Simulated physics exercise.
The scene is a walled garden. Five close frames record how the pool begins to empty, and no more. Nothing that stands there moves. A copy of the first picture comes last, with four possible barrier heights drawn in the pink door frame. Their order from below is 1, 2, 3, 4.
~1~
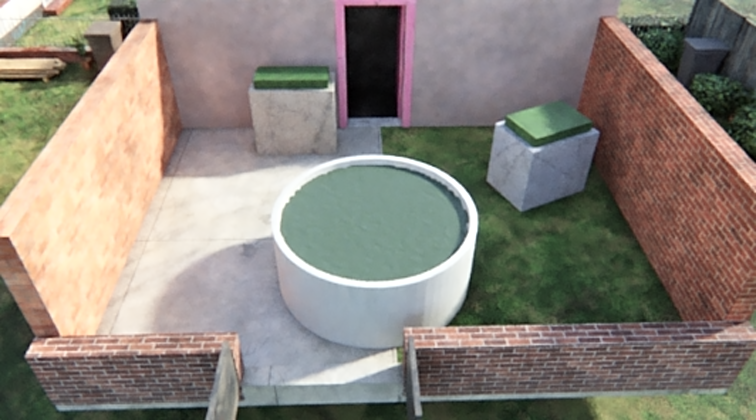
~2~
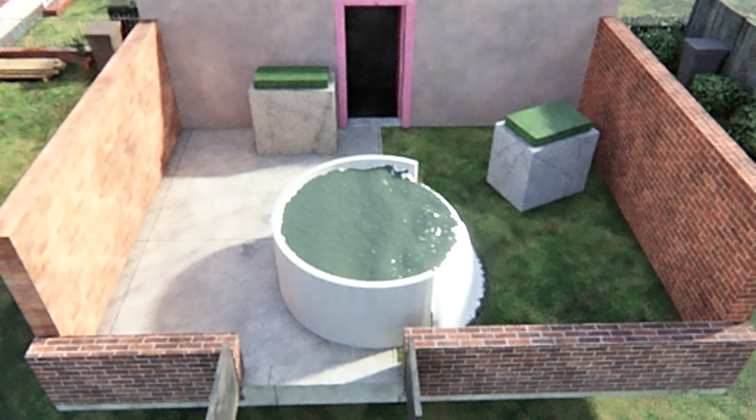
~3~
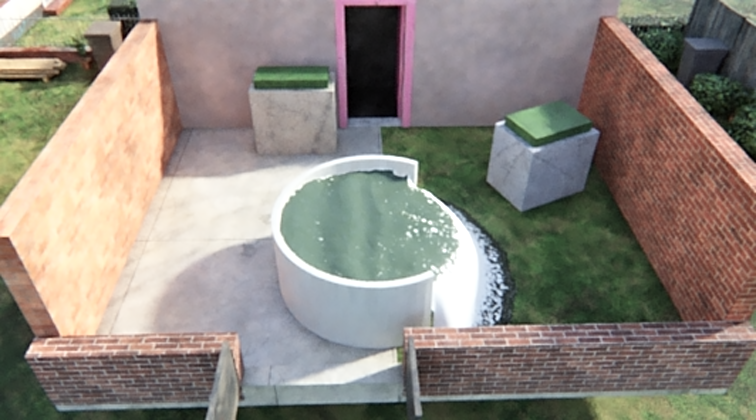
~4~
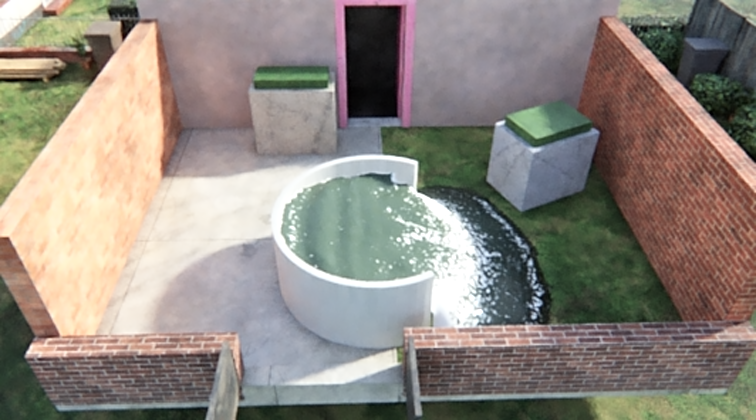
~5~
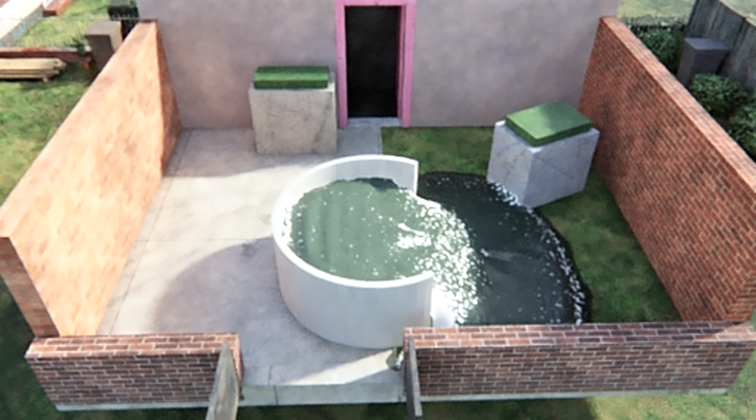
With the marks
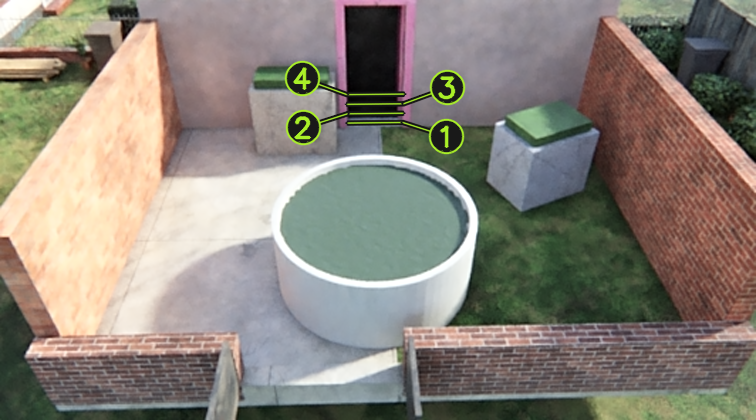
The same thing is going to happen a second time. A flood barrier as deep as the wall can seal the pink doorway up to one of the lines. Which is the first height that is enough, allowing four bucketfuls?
I would pick mark 2.
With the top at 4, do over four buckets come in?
No, not at all.
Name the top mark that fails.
That is mark 1.
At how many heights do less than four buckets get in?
Three of them.
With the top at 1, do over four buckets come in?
Yes, that goes wrong.
On the marked copy, 1 at (375, 122); 2 at (375, 113); 3 at (375, 104); 4 at (375, 94); from the bottom up 1, 2, 3, 4.
Choosing 1, about 10 bucketfuls get in.
Choosing 2, a splash gets over, under a bucket.
Choosing 3, nothing gets over.
Choosing 4, nothing gets over.
